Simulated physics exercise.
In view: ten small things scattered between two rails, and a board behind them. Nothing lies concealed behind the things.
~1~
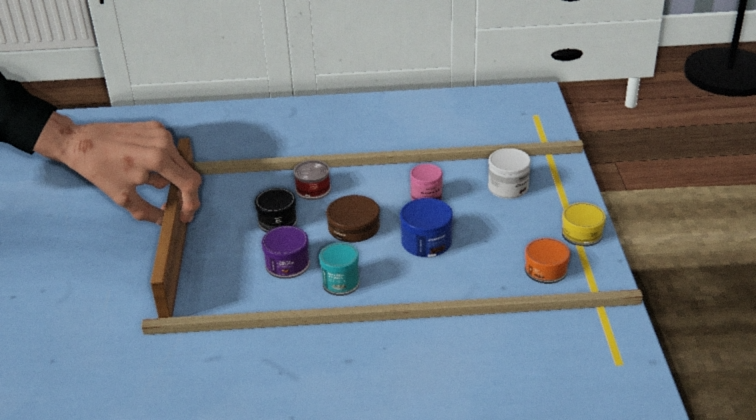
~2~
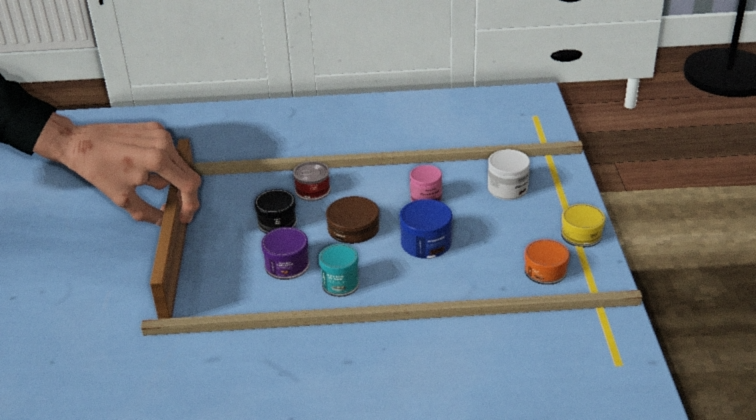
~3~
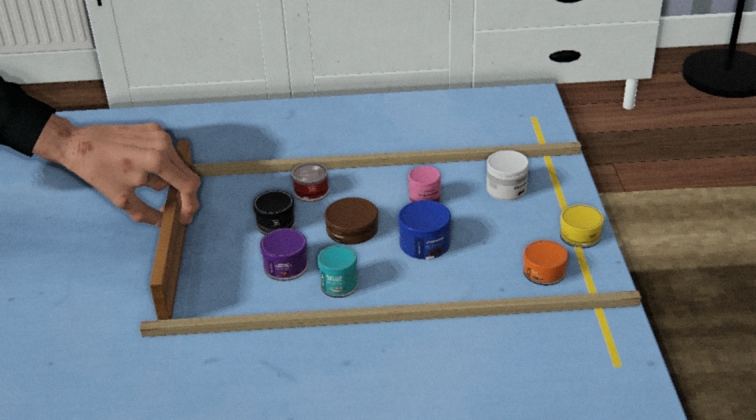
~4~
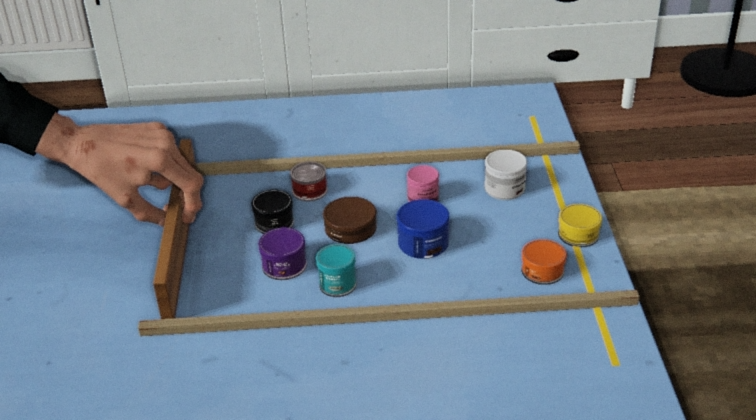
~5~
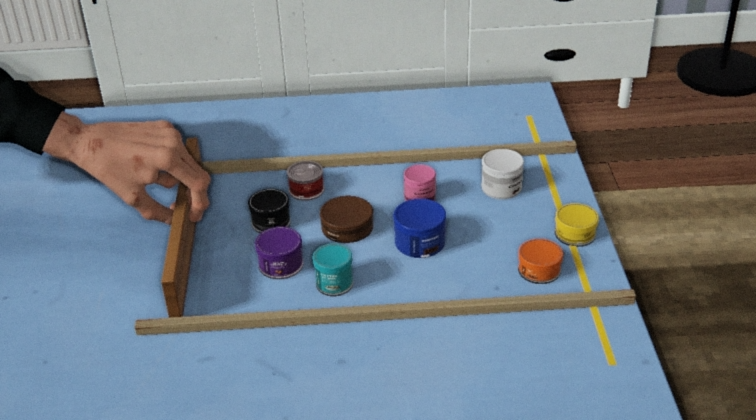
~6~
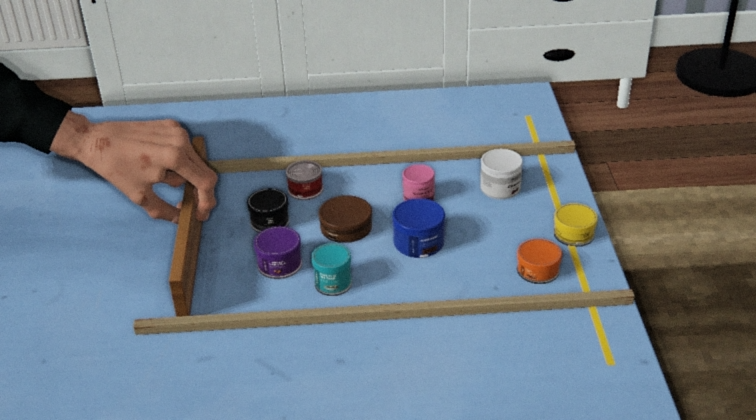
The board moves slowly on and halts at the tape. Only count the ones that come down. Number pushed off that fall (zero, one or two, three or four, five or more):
Pretty sure the pieces that leave the surface number five or more this time.
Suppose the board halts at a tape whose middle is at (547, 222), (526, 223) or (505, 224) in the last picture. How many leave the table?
Try by try, 3, 2 and 0.
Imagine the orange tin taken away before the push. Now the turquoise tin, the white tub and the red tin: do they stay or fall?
In that case the turquoise tin stays where it is, the white tub goes off the edge, the red tin stays where it is.
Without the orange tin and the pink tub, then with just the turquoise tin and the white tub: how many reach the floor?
Fallen: 4, and 4 in the other try.
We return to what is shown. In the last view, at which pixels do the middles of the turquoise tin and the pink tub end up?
Final spots - turquoise tin (600, 259), pink tub (566, 171).
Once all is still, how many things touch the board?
In total, 5.
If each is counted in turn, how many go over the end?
5.
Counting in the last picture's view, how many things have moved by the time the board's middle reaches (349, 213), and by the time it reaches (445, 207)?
So far 6, and 9 at the second.
Soon after, none off yet; yellow pot at rest near (575, 225); orange tin at rest near (539, 261); white tub at rest near (501, 174).
After that, none off yet; yellow pot at rest near (575, 225); orange tin displaced a little near (564, 265); white tub moving near (511, 173).
In the end, the number that fall off is five or more; gone, brown tub, blue tub, white tub, orange tin and yellow pot.
